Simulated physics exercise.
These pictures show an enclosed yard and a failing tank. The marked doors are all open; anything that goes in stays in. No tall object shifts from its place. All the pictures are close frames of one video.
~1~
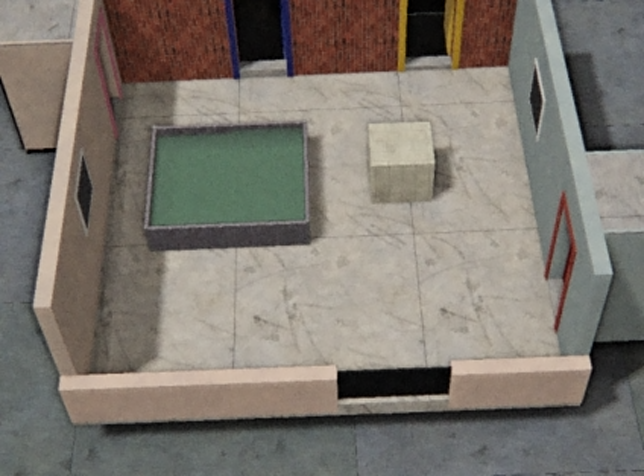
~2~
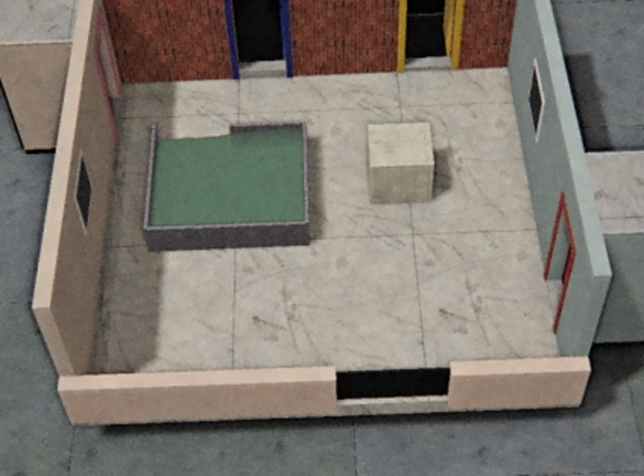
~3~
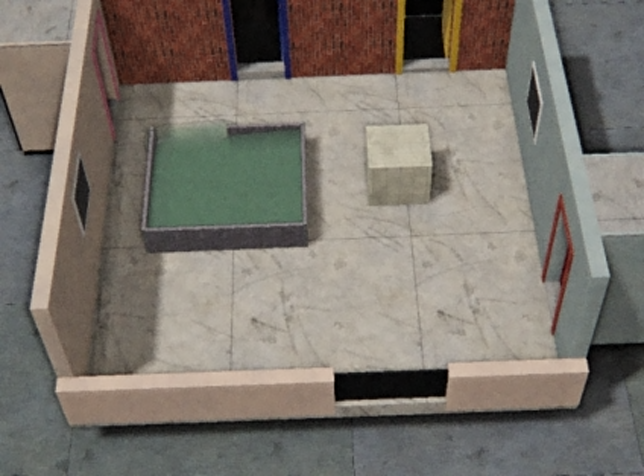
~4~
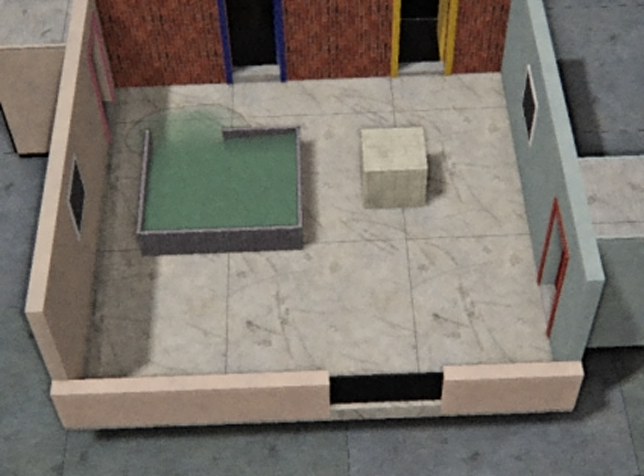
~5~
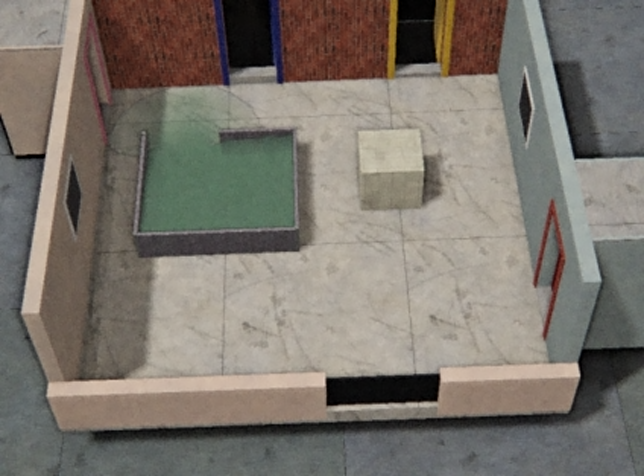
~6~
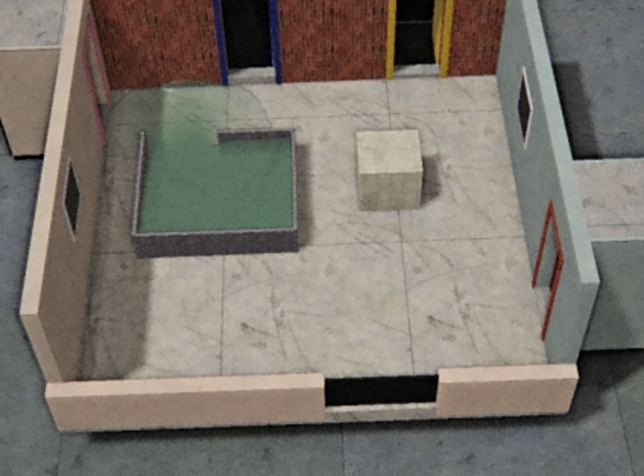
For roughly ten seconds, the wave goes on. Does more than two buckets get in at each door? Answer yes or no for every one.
Pink door: Yes, yellow door: No, red door: No, blue door: No.
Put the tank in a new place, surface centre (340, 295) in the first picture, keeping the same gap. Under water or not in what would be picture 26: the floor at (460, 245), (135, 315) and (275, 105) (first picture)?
Going through the three spots in turn: Stays untouched, stays untouched, gets wet.
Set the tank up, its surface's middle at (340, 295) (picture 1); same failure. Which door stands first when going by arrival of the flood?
Result: The blue one.
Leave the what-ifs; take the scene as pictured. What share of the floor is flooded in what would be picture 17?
Estimate: Near 15 %.
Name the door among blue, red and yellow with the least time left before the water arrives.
I choose the blue one.
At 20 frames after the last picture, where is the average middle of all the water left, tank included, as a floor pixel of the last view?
I'd put it at around (219, 160).
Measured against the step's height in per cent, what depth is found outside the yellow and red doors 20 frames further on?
Around 30 in a hundred for the first and 0 in a hundred for the second.
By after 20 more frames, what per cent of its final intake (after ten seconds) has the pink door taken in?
I'd put it at about 40 per cent.
A moment on, water covers 10 % of the floor; the pink door wet at the sill, nothing in, the yellow door not reached, the red door not reached, the blue door wet at the sill, nothing in.
Next, water covers 15 % of the floor; the pink door over two buckets in, the yellow door not reached, the red door not reached, the blue door wet at the sill, nothing in.
Then, water covers 35 % of the floor; the pink door far over two buckets in, the yellow door wet at the sill, nothing in, the red door not reached, the blue door wet at the sill, nothing in.
Later, water covers 55 % of the floor; the pink door far over two buckets in, the yellow door wet at the sill, nothing in, the red door not reached, the blue door under two buckets in.
In the end, water covers 90 % of the floor; the pink door far over two buckets in, the yellow door wet at the sill, nothing in, the red door wet at the sill, nothing in, the blue door under two buckets in.
